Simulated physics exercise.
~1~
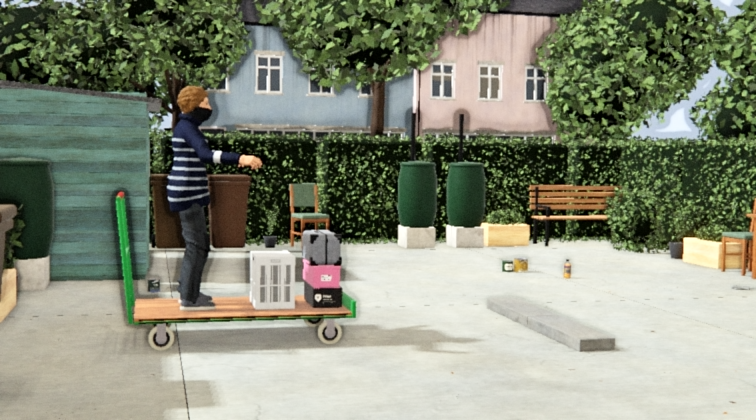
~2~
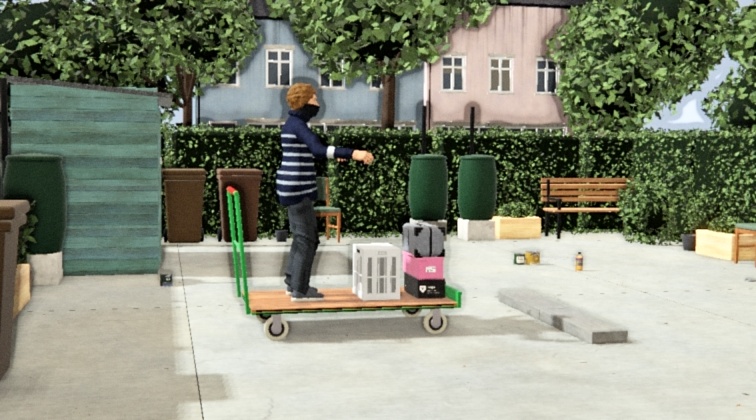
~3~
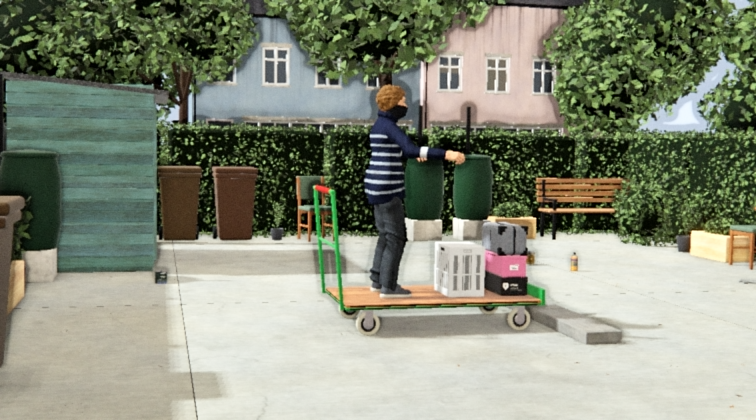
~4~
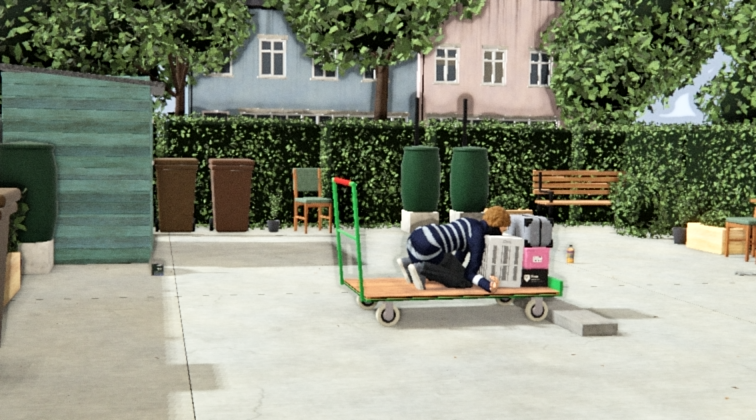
In a paved yard seen side-on by a slightly swaying camera, a green hedge, trees and blue and pink houses stand behind a teal shed, bins and a bench. A masked person in a striped navy sweater stands with an arm held forward on a green-framed wooden trolley, behind a white crate, a grey suitcase, a pink tote and a black carton. The trolley rolls right toward a low grey kerb. It stops against the kerb without tipping, and the passenger folds forward onto the deck behind the crate. The load stays upright aboard, the pink tote included.
